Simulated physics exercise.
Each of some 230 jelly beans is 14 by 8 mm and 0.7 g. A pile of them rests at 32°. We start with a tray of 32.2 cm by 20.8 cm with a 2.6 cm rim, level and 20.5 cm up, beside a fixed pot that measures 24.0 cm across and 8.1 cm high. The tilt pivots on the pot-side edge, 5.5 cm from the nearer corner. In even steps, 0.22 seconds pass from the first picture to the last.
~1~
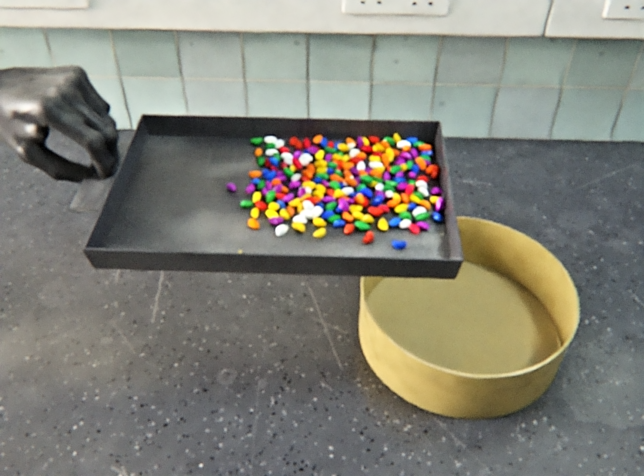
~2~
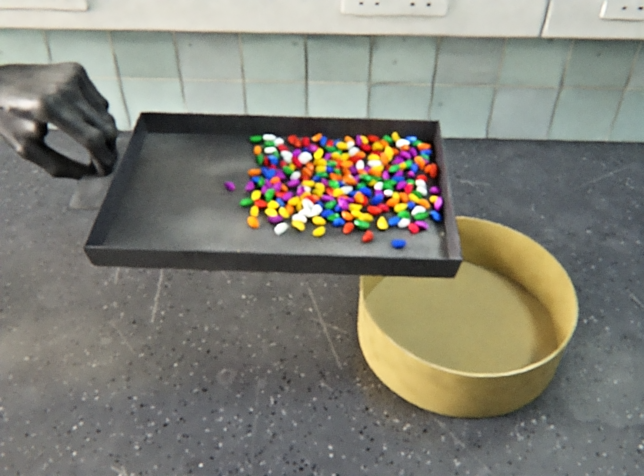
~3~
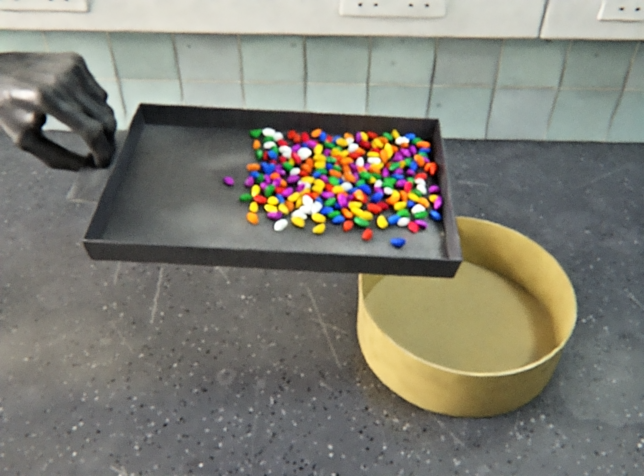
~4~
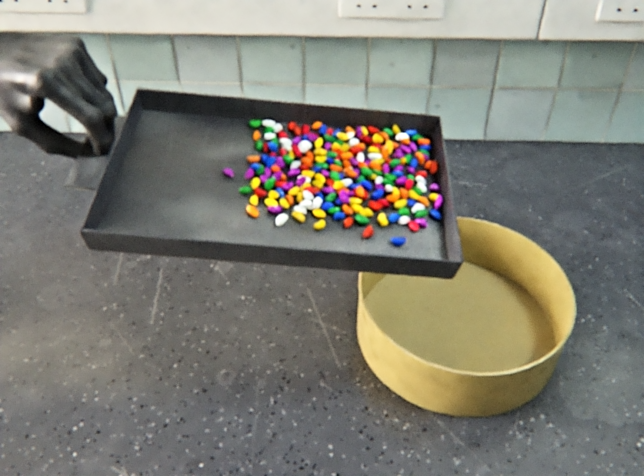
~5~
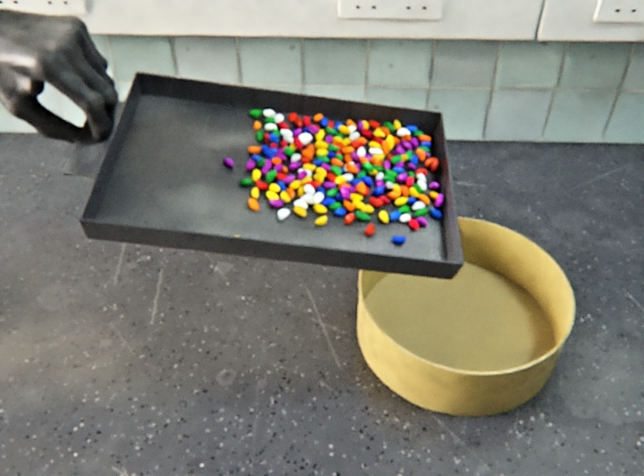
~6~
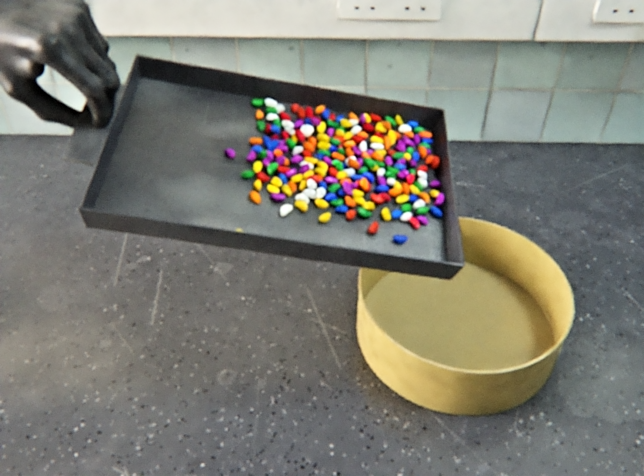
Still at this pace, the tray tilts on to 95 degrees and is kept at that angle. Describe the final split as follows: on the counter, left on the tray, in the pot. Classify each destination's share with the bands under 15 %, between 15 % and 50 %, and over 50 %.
Counter: Over 50 %; tray: Under 15 %; pot: Between 15 % and 50 %.
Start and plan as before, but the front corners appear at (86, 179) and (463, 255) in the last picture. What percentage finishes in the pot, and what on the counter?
In the pot: 90 per cent; on the counter: 5 per cent.
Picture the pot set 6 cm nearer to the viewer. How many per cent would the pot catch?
Result after the change: About 95 in a hundred.
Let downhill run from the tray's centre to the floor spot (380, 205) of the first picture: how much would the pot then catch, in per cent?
Roughly 90 % of the pieces.
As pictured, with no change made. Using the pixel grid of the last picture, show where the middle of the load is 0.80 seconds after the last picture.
Near (458, 245).
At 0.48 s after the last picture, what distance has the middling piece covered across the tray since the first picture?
Roughly 7 cm.
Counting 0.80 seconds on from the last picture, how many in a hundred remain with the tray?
It works out to near 85 per cent of the load.
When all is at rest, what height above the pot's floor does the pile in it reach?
Roughly 1.0 centimetres.
Then, 0.48 s after the last picture, tilt 52 degrees; the tray holds 100 %, the pot 0 %.
Then, 0.80 s after the last picture, tilt 78 degrees; the tray holds 85 %, the pot 0 %.
Then, 1.22 s after the last picture, tilt 95 degrees; the tray holds 10 %, the pot 35 %.
In the end, counter 60 %, tray 0 %, pot 40 %.
